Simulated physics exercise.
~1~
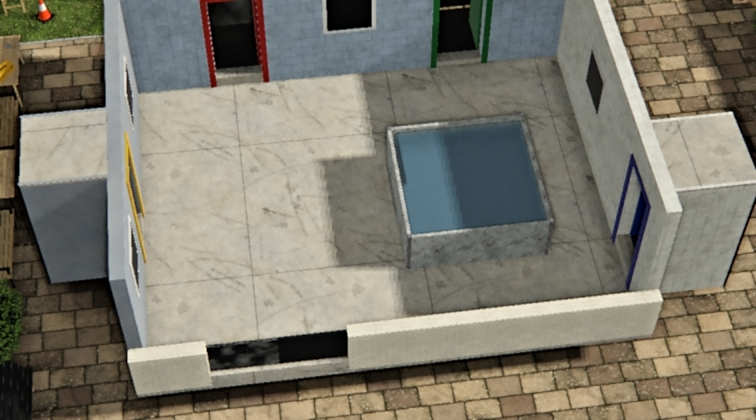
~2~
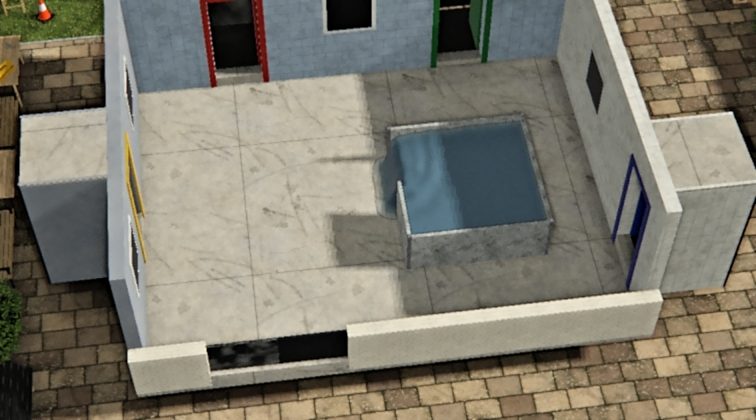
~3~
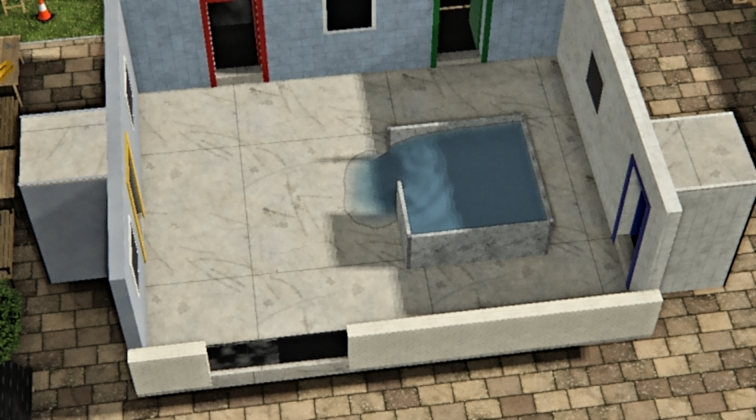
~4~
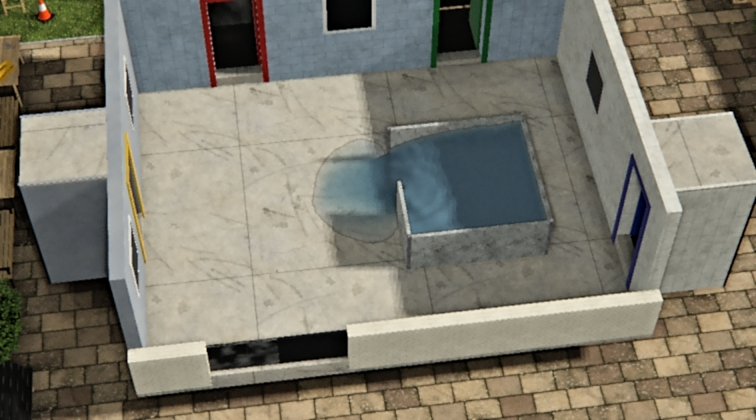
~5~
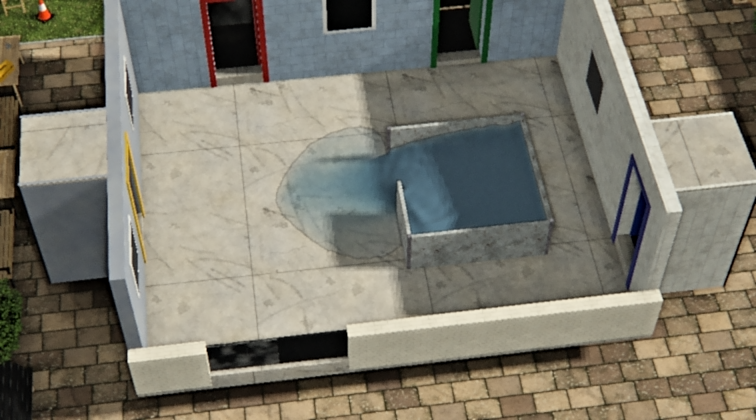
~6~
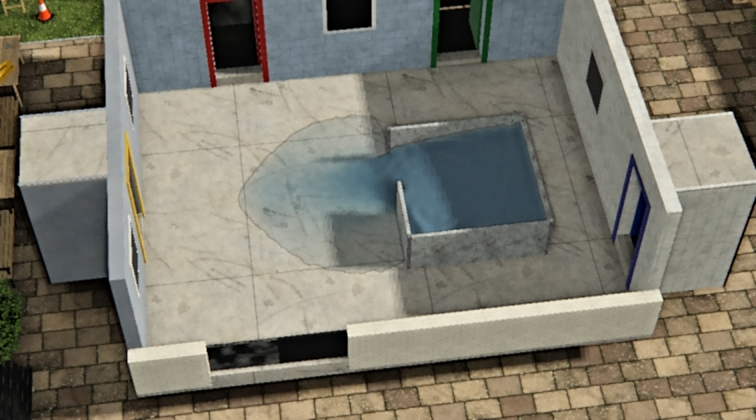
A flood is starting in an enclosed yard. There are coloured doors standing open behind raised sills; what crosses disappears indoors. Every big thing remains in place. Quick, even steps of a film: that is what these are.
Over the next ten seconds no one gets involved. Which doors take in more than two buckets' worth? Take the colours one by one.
Result: The green door sees no more than two buckets come in; the yellow door sees more than two buckets come in; the red door sees no more than two buckets come in; the blue door sees no more than two buckets come in.
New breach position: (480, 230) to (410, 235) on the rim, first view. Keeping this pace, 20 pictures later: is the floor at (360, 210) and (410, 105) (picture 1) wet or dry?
Log: Point 1 unreached; point 2 unreached.
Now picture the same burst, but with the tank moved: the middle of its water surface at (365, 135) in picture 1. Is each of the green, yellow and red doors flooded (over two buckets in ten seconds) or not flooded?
I'd expect that the green one doesn't reach the threshold, the yellow one surpasses the threshold and the red one surpasses the threshold.
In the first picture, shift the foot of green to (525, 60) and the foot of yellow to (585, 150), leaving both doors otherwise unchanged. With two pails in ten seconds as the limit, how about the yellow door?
I reckon the yellow door doesn't reach it.
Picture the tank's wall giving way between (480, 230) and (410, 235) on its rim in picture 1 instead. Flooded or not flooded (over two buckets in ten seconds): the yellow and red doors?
Yellow door: Falls short; red door: Falls short.
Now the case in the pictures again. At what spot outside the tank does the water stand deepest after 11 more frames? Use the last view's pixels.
I'd point to (139, 99).
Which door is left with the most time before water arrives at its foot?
That would be the blue-painted one.
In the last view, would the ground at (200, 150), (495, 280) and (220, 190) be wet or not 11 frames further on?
As listed, the points end up soaked, high and dry and soaked.
A moment on, water covers 40 % of the floor; the green door not reached, the yellow door wet at the sill, nothing in, the red door not reached, the blue door not reached.
Next, water covers 50 % of the floor; the green door not reached, the yellow door over two buckets in, the red door wet at the sill, nothing in, the blue door not reached.
Then, water covers 50 % of the floor; the green door not reached, the yellow door far over two buckets in, the red door wet at the sill, nothing in, the blue door not reached.
Later, water covers 75 % of the floor; the green door wet at the sill, nothing in, the yellow door far over two buckets in, the red door under two buckets in, the blue door not reached.
In the end, water covers 95 % of the floor; the green door wet at the sill, nothing in, the yellow door far over two buckets in, the red door under two buckets in, the blue door wet at the sill, nothing in.
